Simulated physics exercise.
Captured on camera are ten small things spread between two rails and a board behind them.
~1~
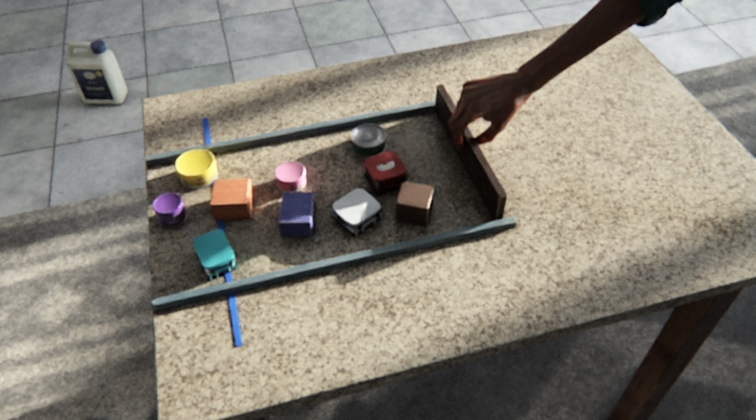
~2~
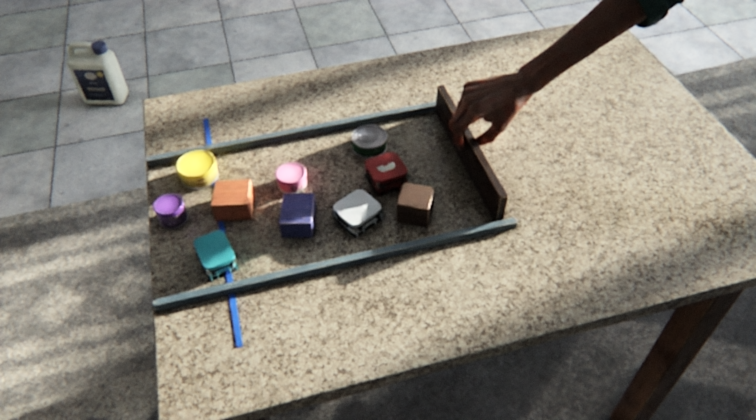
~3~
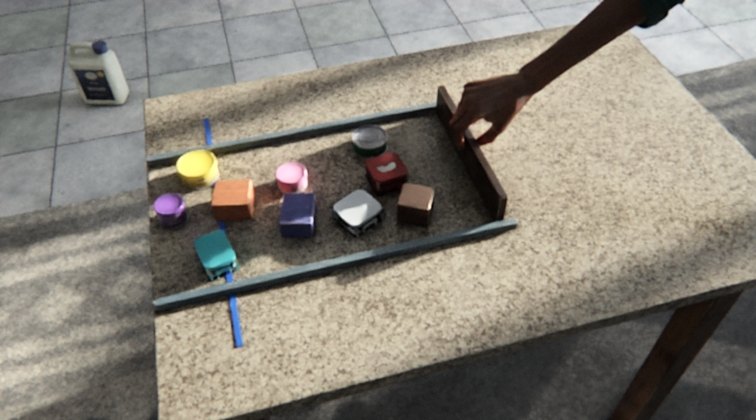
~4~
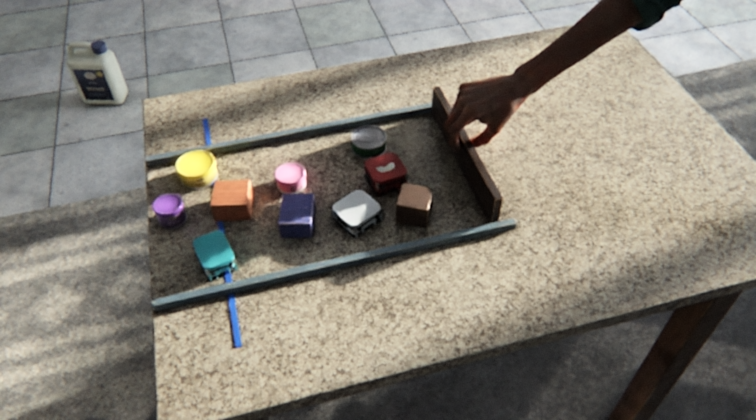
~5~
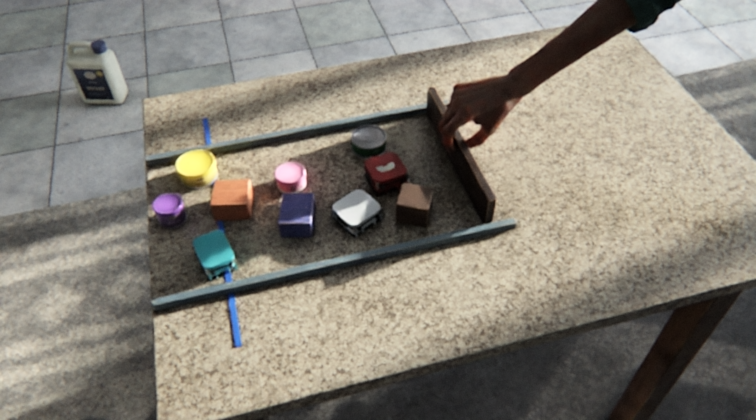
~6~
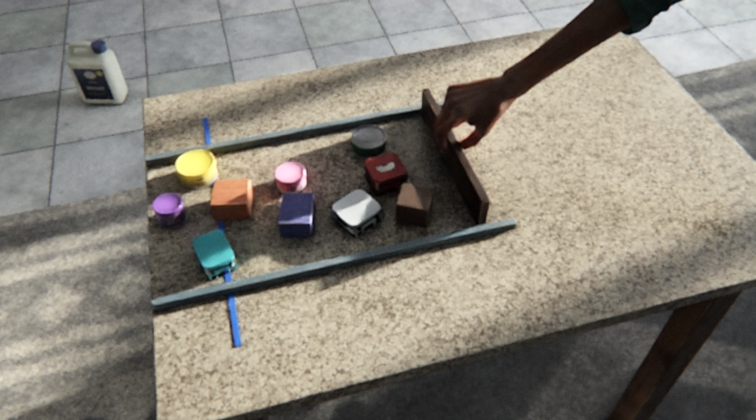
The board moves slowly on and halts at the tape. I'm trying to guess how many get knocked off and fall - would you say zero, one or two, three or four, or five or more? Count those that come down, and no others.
I would say one or two.
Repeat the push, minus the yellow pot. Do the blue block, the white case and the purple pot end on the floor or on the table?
Blue block: Still there. White case: Still there. Purple pot: Over the edge.
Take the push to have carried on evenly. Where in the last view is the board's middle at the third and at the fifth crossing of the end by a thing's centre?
Near (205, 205) and (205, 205).
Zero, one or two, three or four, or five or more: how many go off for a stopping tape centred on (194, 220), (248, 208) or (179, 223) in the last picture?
Counts for the three spots in order: At least five; no fall at all; more than four.
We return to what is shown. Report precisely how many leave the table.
1.
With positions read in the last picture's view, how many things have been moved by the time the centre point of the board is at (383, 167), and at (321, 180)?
So far 4, and 7 at the second.
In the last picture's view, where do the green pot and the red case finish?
Roughly (193, 167), and the other roughly (200, 211).
Soon after, none off yet; purple pot at rest near (170, 211); yellow pot at rest near (197, 170); turquoise case at rest near (215, 255).
After that, none off yet; purple pot displaced a little near (153, 215); yellow pot displaced a little near (190, 166); turquoise case displaced a little near (196, 266).
In the end, the number that fall off is one or two; gone, purple pot.
